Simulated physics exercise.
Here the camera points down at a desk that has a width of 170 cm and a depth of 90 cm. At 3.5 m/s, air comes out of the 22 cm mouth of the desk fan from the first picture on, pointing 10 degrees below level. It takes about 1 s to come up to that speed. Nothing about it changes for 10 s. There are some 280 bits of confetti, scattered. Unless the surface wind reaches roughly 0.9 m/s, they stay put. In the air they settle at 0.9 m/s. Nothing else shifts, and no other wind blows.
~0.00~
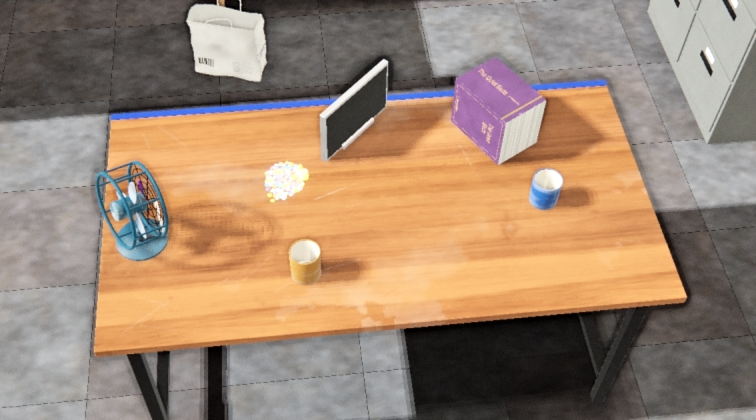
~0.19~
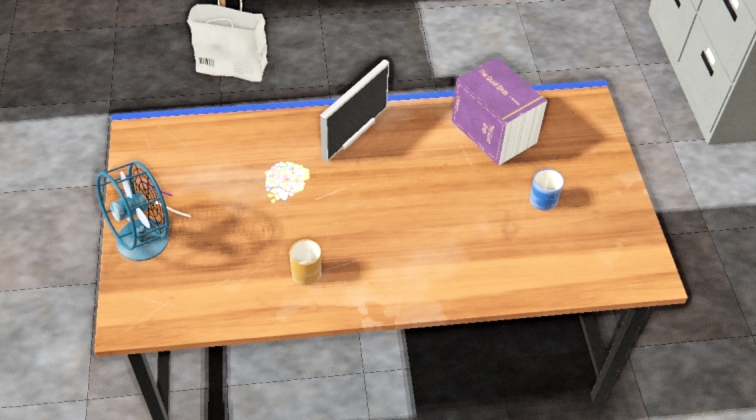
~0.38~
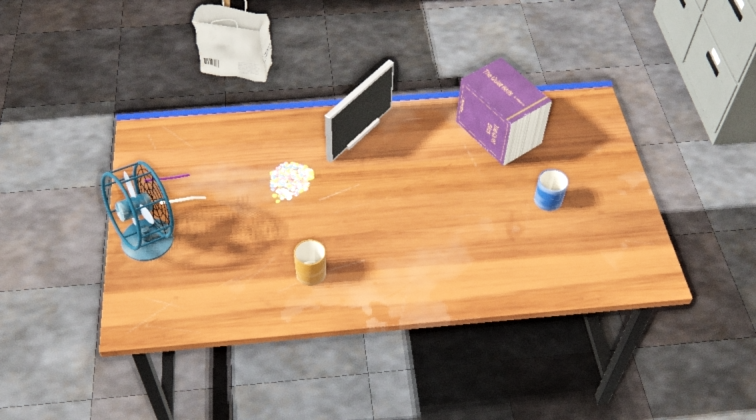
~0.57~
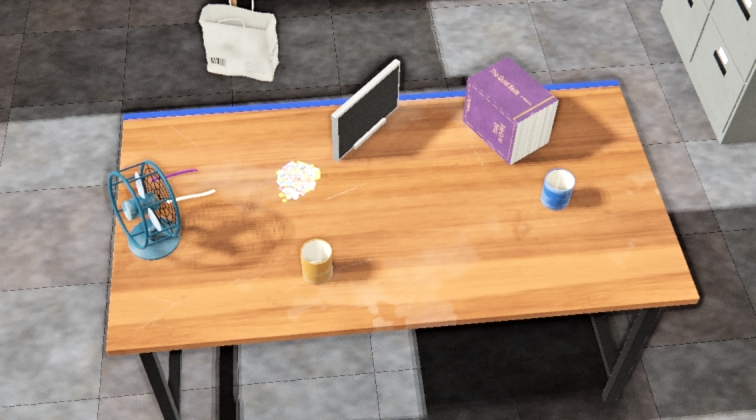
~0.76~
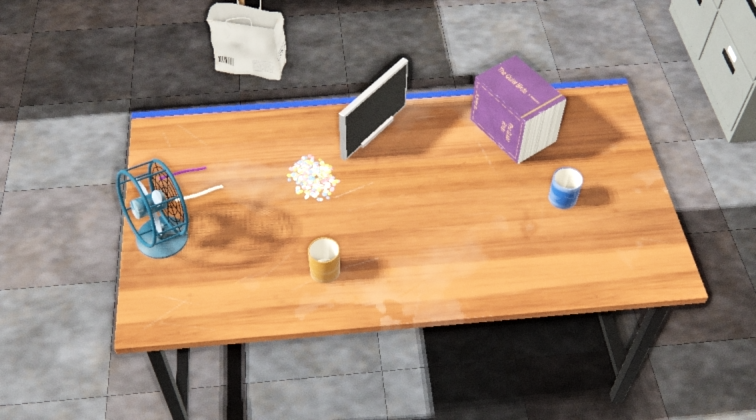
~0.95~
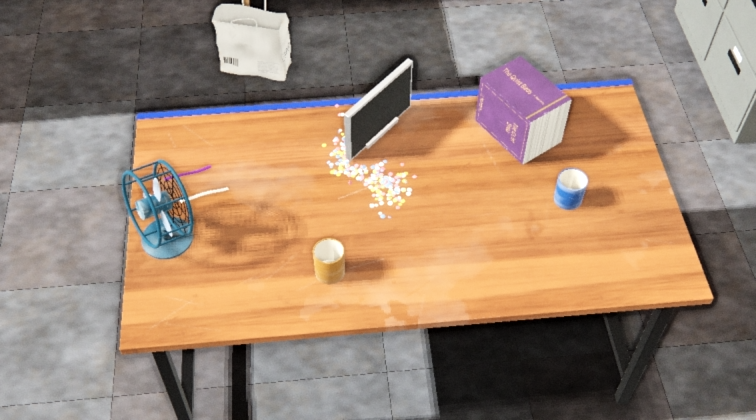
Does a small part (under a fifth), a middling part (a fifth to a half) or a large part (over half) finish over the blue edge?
A middling part.
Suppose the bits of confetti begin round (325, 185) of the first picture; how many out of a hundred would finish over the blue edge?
Share at the end: About 10 %.
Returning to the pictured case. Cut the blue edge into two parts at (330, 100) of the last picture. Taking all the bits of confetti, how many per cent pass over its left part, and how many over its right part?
Estimate: Left ~ 0 %; right ~ 40 %.
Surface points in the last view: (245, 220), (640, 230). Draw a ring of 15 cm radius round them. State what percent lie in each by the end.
Estimates in listed order: 0 %; 15 %.
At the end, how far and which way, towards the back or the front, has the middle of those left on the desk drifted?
Forward, some 35 cm.
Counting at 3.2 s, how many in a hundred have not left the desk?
Some 50 per cent at that time.
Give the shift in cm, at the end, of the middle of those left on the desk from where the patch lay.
The middle is roughly 100 cm from where it started.
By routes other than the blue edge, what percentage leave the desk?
That lands at some 25 %.
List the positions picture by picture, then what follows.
The middle of the bits of confetti is near (285, 179), none has stirred yet and the mouth of the desk fan is at (132, 205), in the first frame.
The middle of the bits of confetti is near (285, 179), none has stirred yet and the blue edge is centred on (365, 98), in the second frame.
The middle of the bits of confetti is near (290, 179), none has stirred yet, the top of a laptop is at (360, 88) and the top of a mug is at (310, 252), in the third frame.
The middle of the bits of confetti is near (296, 179) and none has stirred yet, in the fourth frame.
The middle of the bits of confetti is near (314, 174), the farthest in sight from the desk fan is at (333, 169) and about 45 % have left their places, in the fifth frame.
The middle of the bits of confetti is near (362, 173), the farthest in sight from the desk fan is at (415, 177) and all have left their places, in the sixth frame.
After 2.0 s, 64 % are on the move or not yet settled, 31 % are over the blue edge; the middle of those still in play is near (560, 194).
After 3.2 s, 42 % are on the move or not yet settled, 35 % are over the blue edge; the middle of those still in play is near (601, 226).
After 5.5 s, 34 % are on the move or not yet settled, 36 % are over the blue edge; the middle of those still in play is near (615, 234).
After 10.0 s, at the end, 36 % are over the blue edge; the middle of those still in play is near (623, 255).
